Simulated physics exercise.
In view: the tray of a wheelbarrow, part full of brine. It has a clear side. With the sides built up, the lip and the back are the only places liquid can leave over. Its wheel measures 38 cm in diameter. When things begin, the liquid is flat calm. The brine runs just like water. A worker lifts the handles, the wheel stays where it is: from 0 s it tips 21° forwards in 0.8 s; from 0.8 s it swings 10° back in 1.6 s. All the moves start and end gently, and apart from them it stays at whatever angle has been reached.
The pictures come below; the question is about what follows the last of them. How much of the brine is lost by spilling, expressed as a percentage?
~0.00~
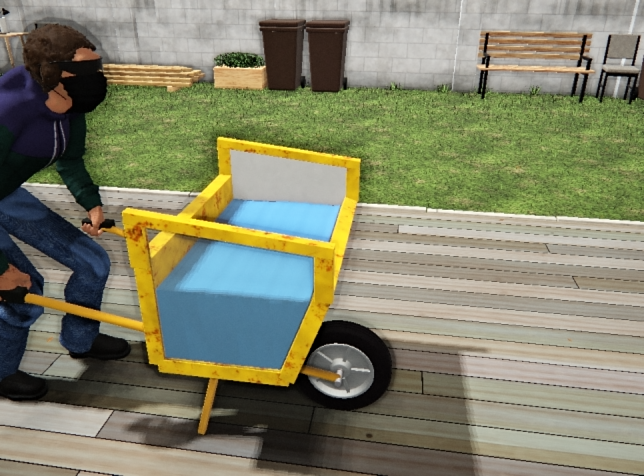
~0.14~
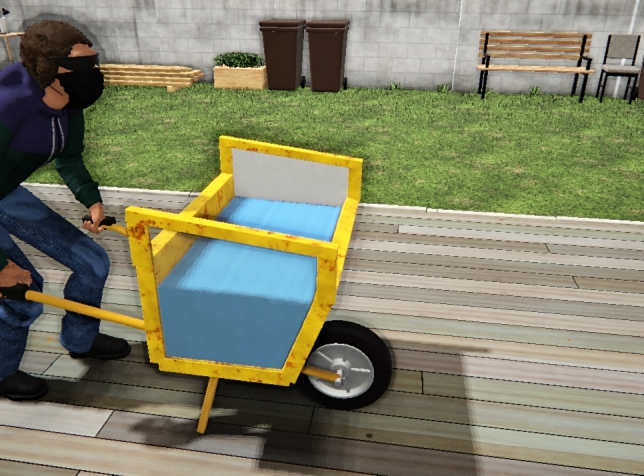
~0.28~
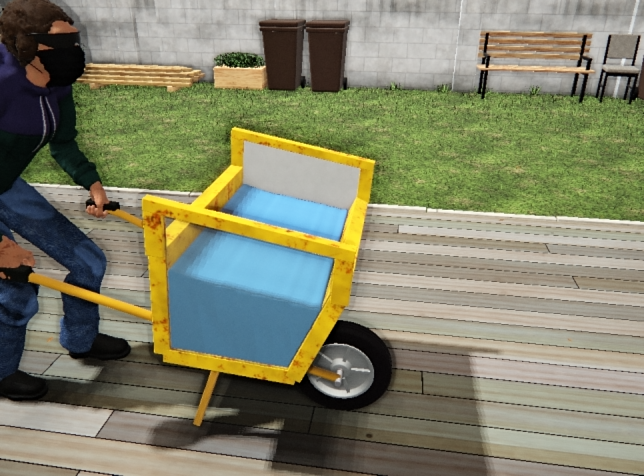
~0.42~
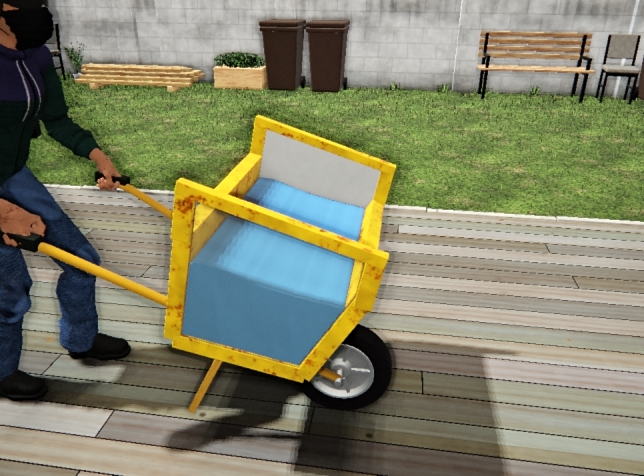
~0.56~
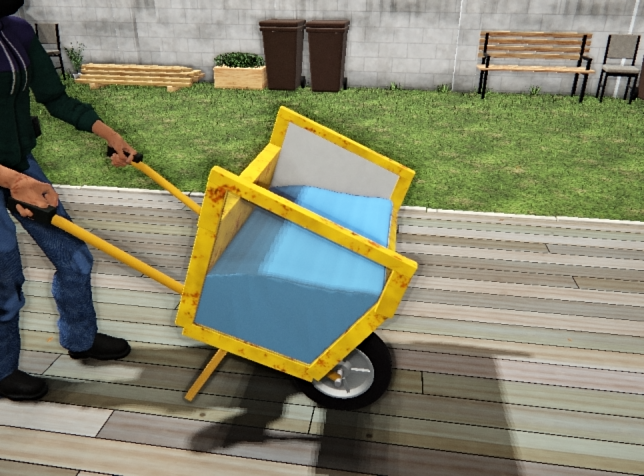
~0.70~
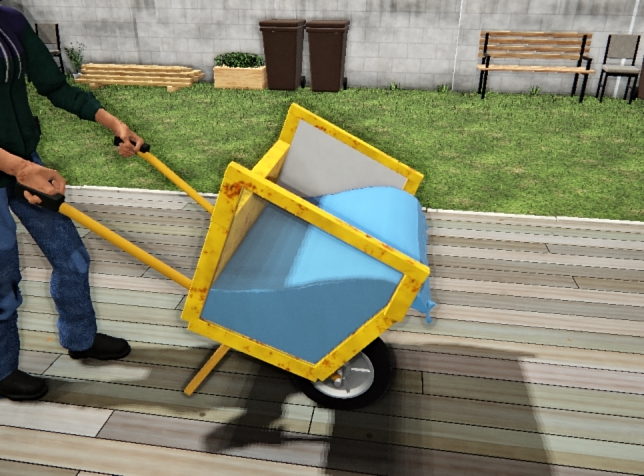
It loses around 25 percent.
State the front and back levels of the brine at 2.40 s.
I'd put it at about 20 cm in front and about 14 cm behind.
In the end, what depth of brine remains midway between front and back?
16 cm.
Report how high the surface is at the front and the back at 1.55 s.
The surface sits near 22 cm in front and near 12 cm at the rear.
By 1.55 s the barrow is at 17° forwards, the surface stands 12 cm at the back and 21 cm at the front; 25 per cent is out, over the front.
By 2.40 s the barrow is at 11° forwards, the surface stands 15 cm at the back and 20 cm at the front; 25 per cent is out, over the front.
By 3.20 s the barrow is at 11° forwards, the surface stands 16 cm at the back and 19 cm at the front; 25 per cent is out, over the front.
By 5.28 s 25 per cent is out, over the front, 18 of 71 litres.
